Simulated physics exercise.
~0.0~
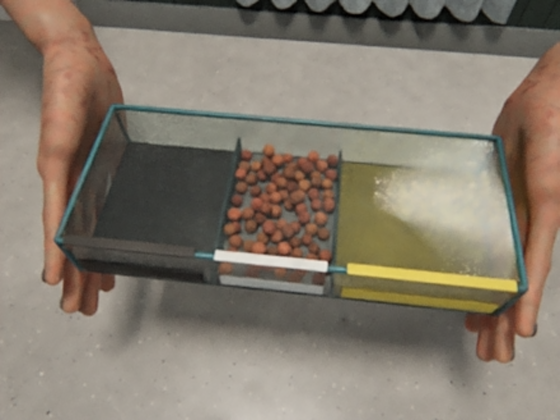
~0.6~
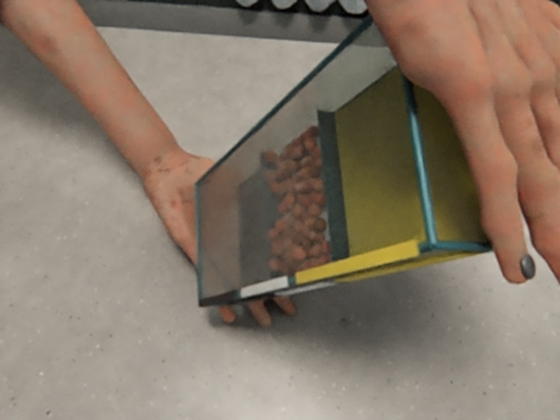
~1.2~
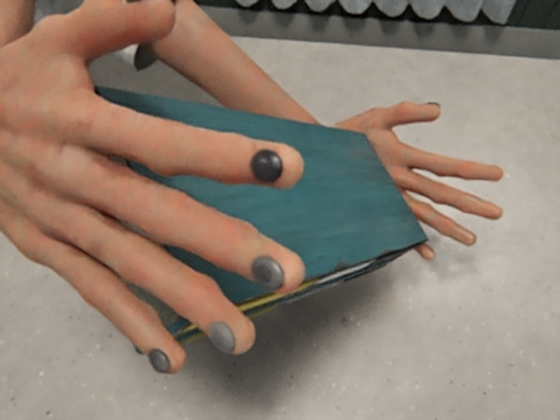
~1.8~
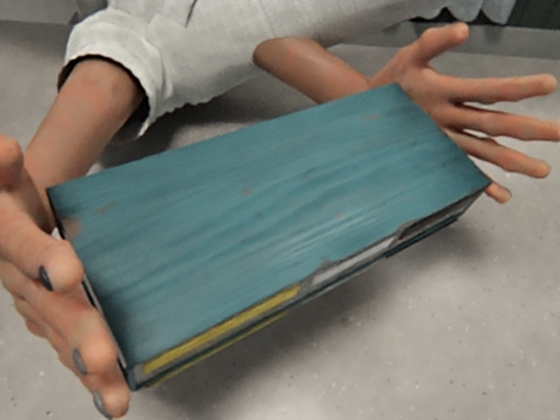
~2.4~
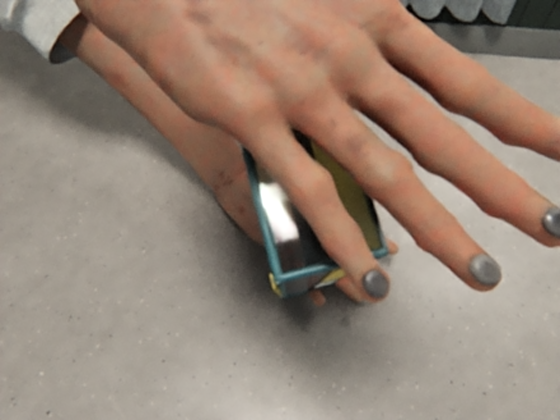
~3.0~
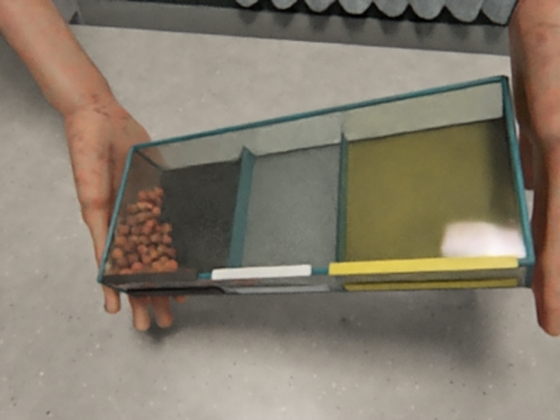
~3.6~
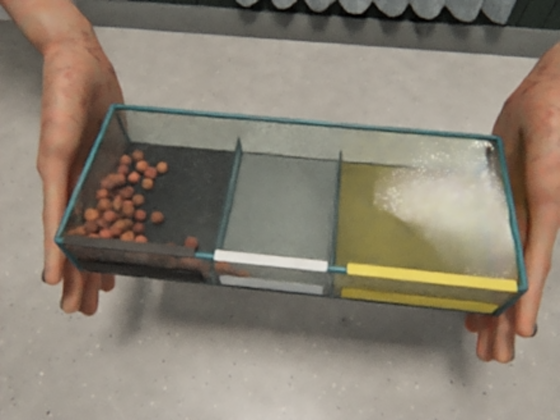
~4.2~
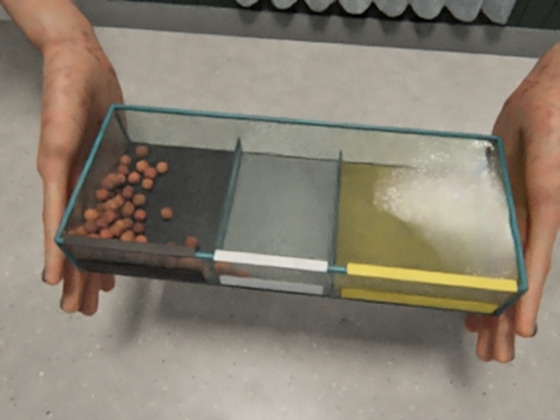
Hands flipping a clear-lidded, three-section box of reddish-brown pellets upside down and back, the pellets ending in the black left section.
